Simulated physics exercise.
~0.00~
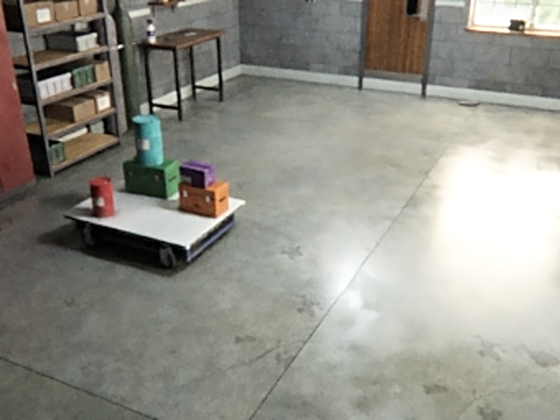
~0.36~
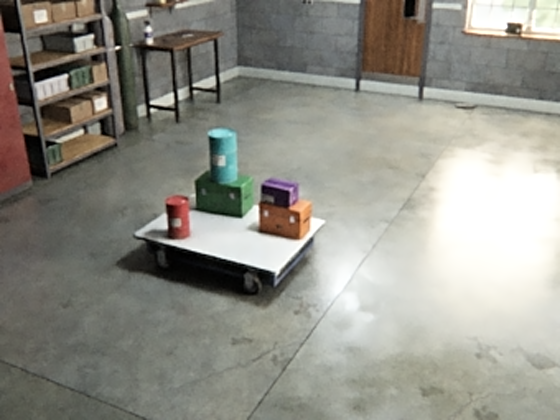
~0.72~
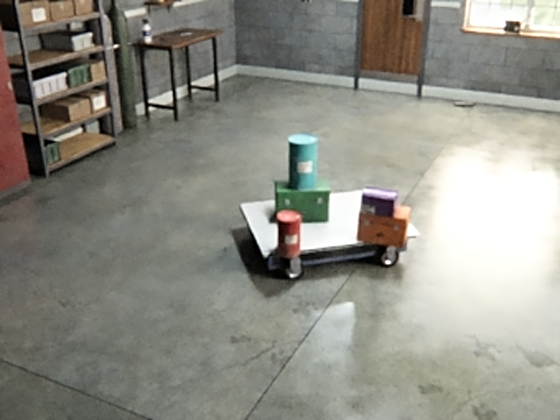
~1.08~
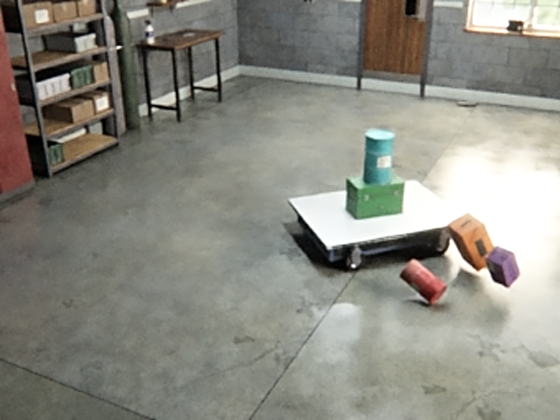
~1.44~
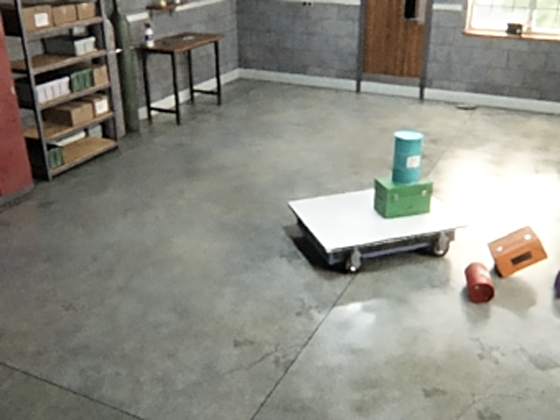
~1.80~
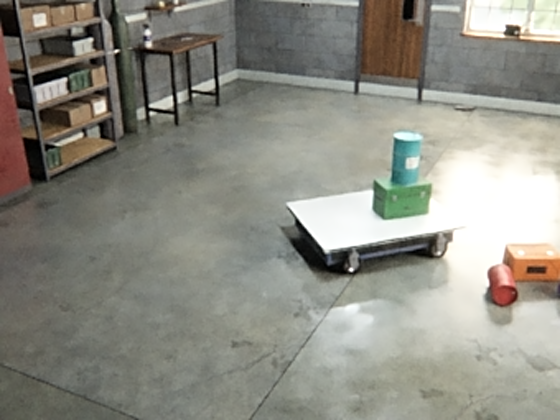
In a garage with a concrete floor, a flat cart carrying boxes and canisters rolled right, turned and stopped; a red canister, an orange toolbox and a purple box tumbled off, while the green box with the turquoise canister on top slid but stayed aboard.
